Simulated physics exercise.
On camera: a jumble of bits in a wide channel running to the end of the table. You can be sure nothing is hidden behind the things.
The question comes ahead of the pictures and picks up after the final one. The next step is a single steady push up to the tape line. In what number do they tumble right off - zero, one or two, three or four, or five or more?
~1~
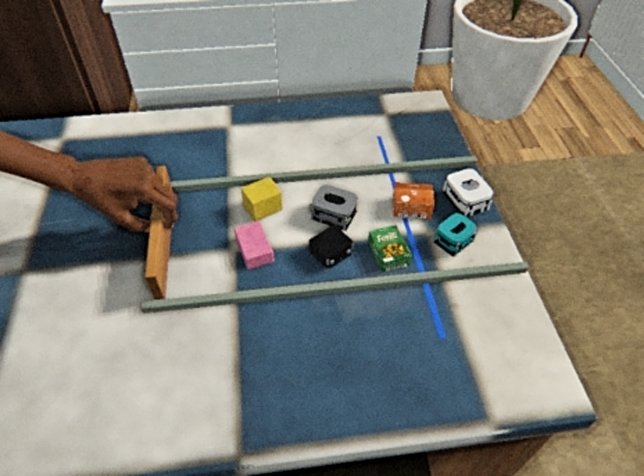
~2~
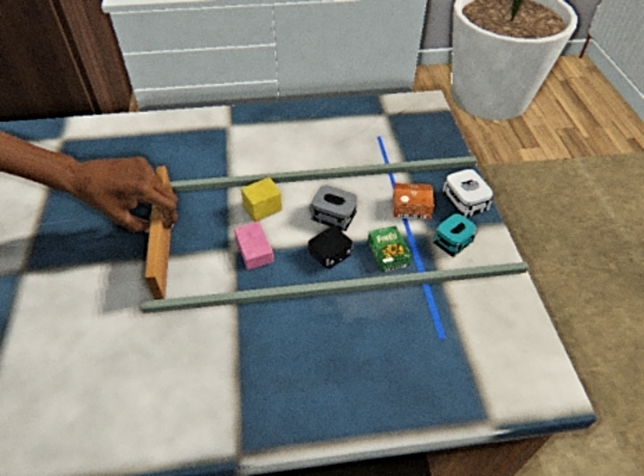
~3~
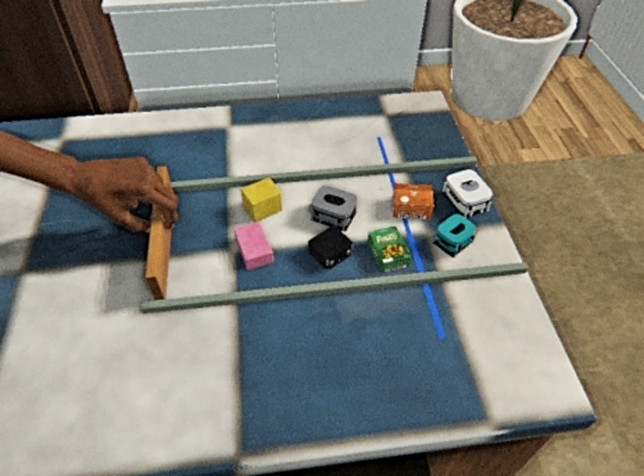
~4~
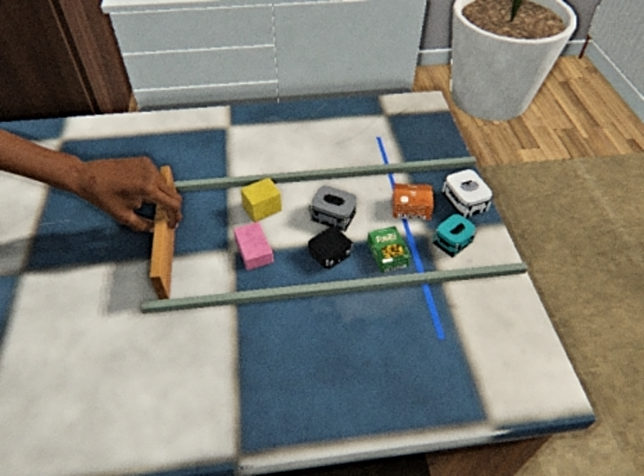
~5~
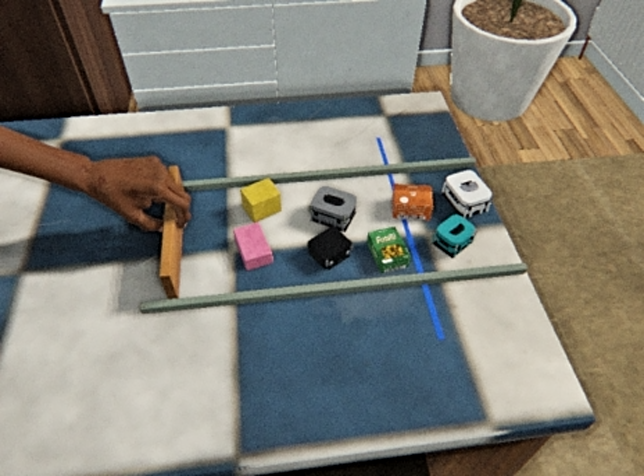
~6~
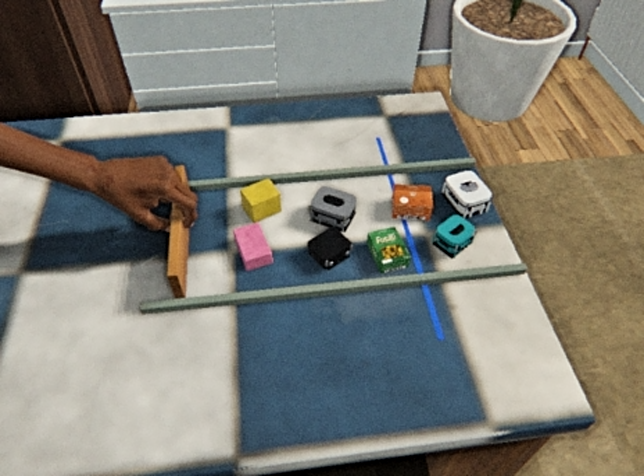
The push is going to knock one or two off the table.
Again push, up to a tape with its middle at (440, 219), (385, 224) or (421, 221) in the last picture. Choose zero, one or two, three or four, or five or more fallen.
Lab note - fallen per tape, in order: 3 or 4 / not one / one to two.
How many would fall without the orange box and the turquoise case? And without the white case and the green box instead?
The first count is 0 and the second is 0.
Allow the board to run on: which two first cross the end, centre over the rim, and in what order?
The white case and then the turquoise case.
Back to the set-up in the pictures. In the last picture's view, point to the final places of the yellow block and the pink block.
One is at about (414, 189), the other at about (423, 232).
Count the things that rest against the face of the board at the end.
2 in contact.
Soon after, none off yet; white case at rest near (466, 195); turquoise case at rest near (454, 237); orange box at rest near (412, 202).
Then, none off yet; white case at rest near (466, 195); turquoise case at rest near (454, 237); orange box moved a little near (425, 203).
By the end, the number that fall off is one or two; fallen, turquoise case and white case.
